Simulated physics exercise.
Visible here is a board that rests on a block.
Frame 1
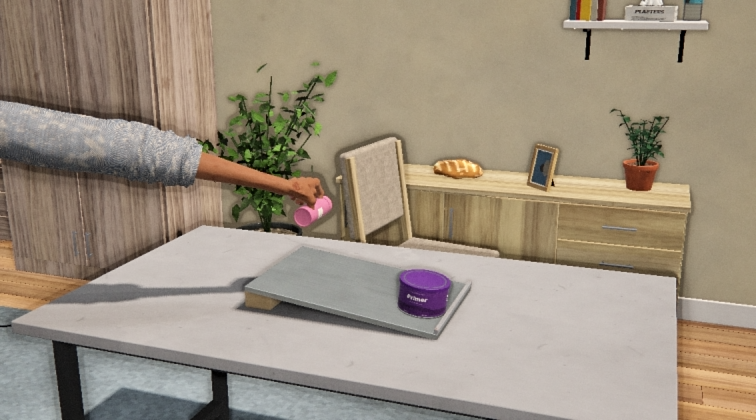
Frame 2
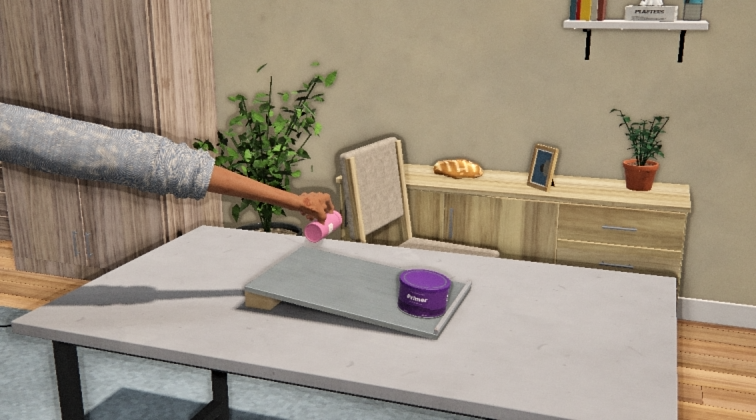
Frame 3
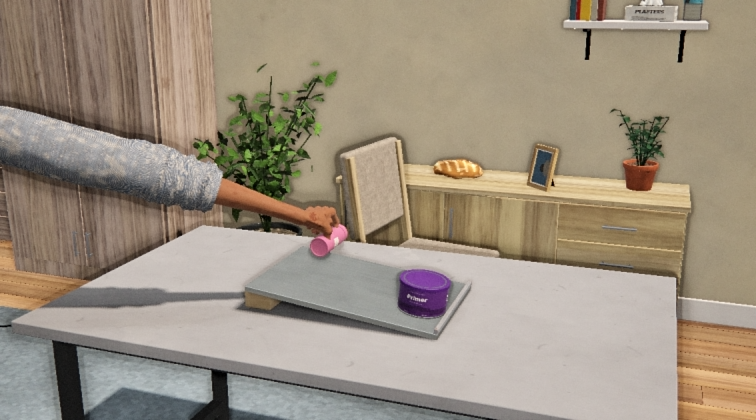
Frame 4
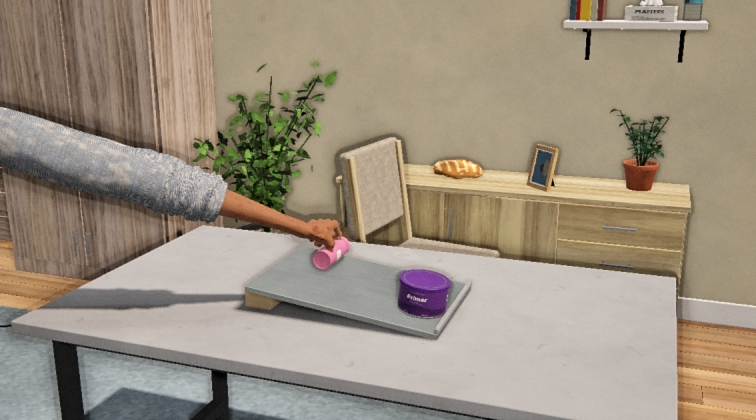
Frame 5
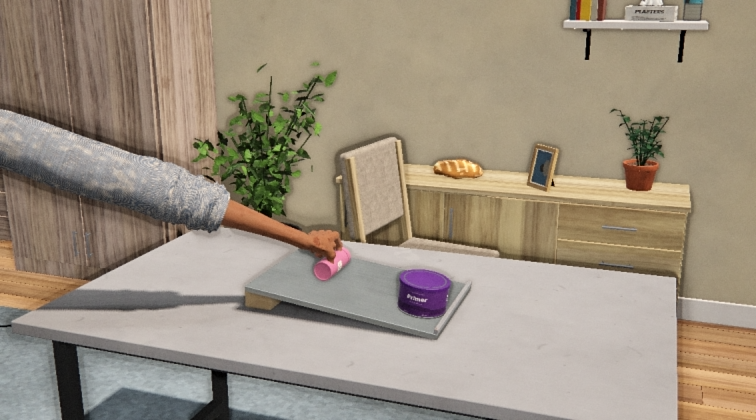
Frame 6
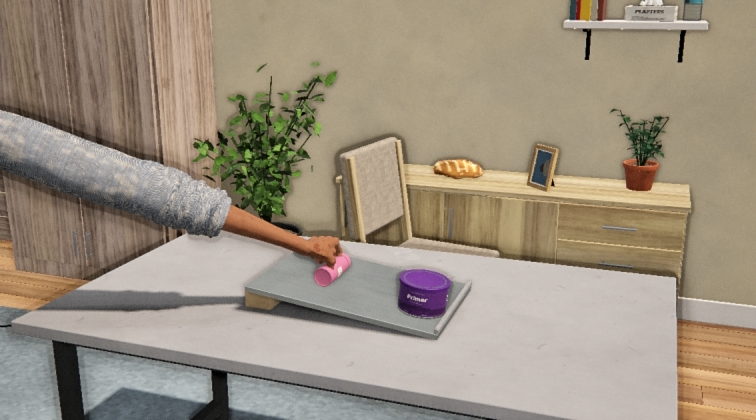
An arm in a grey sleeve reaches in from the left, lowering a pink shaker down and slightly right onto the upper part of a sloping grey board, the hand still on it. The board rests on a block on a pale table, with a purple tub near its right end. The still, slightly raised view shows a room with plants, a chair and a wooden sideboard behind.
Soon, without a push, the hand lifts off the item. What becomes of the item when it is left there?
Downward.
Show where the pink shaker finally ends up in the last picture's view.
At about (403, 285).
Then, 0.40 s after the last picture, pink shaker rolled a little near (341, 271).
Then, 0.70 s after the last picture, pink shaker rolled well along near (367, 278).
Then, 0.80 s after the last picture, pink shaker rolled well along near (380, 280).
Then, 1.00 s after the last picture, pink shaker rolled well along near (402, 285).
At rest, moved from the start, pink shaker; purple tub in place. Seen from the same camera at the end, pink shaker near (403, 286). The pink shaker goes downhill.
